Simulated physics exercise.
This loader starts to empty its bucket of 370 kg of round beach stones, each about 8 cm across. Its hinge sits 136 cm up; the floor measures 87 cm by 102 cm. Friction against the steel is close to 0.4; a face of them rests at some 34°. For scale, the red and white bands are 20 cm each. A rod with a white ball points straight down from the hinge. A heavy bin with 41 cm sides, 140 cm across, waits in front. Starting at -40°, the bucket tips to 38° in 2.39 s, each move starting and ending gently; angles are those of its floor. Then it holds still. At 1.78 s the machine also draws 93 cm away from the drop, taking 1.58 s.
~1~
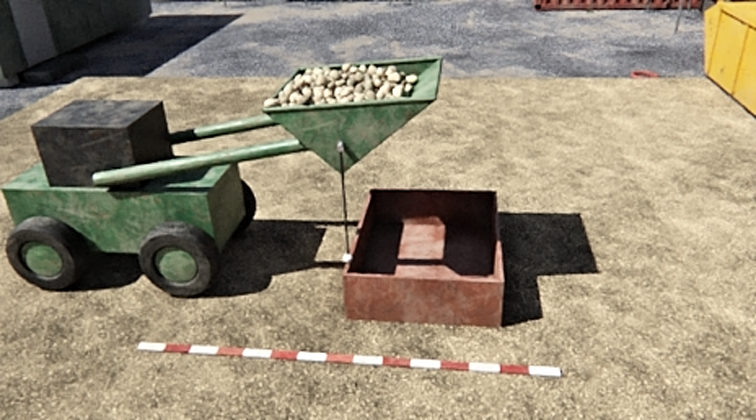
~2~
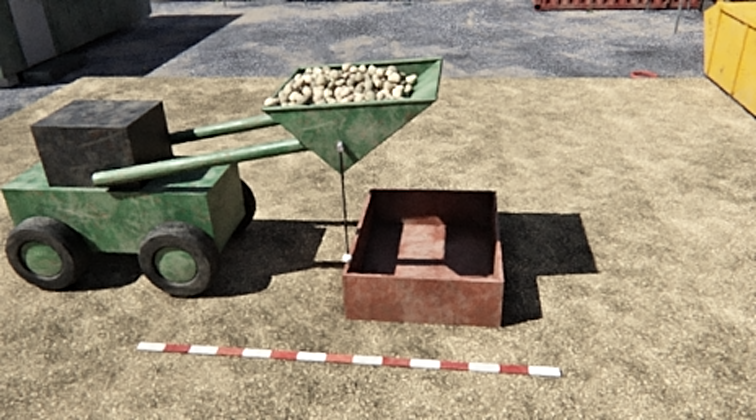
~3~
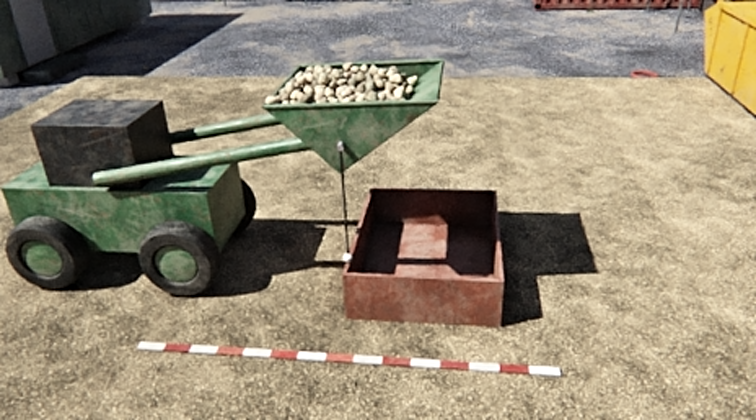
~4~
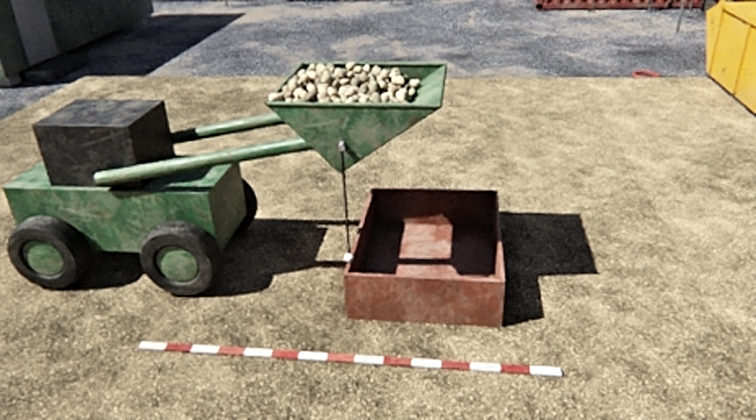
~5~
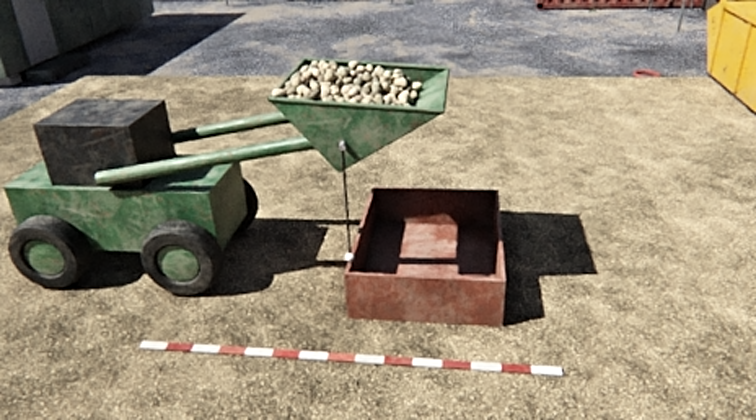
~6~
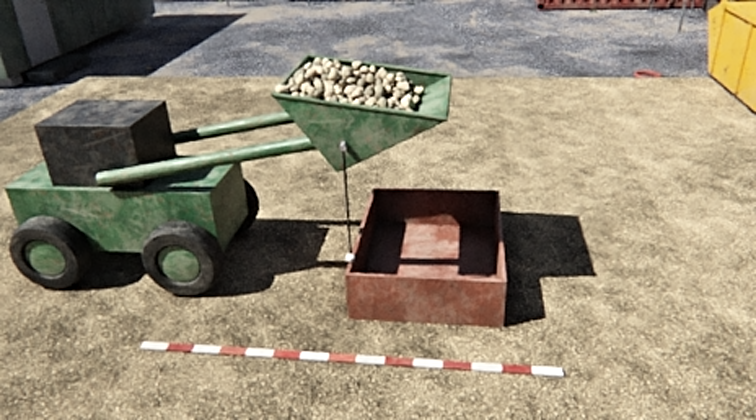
A green loader's raised bucket of pale round stones slowly rotating clockwise by a small amount above an open rust-red box.
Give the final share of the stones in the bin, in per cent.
About 100 per cent.
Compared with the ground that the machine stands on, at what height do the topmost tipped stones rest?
Some 34 cm above that level.
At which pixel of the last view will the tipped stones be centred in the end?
Near (450, 256).
A little later the floor is at 26°; 87 % in the bucket, 13 % in the bin; the foremost stones are at (469, 194).
Then the floor is at 38°; 2 % in the bucket, 98 % in the bin; the foremost stones are at (496, 250).
Later still the floor is at 38°; 0 % in the bucket, 100 % in the bin; the foremost stones are at (498, 260).
In the end the floor is at 38°; 0 % in the bucket, 100 % in the bin; the foremost stones are at (498, 260).
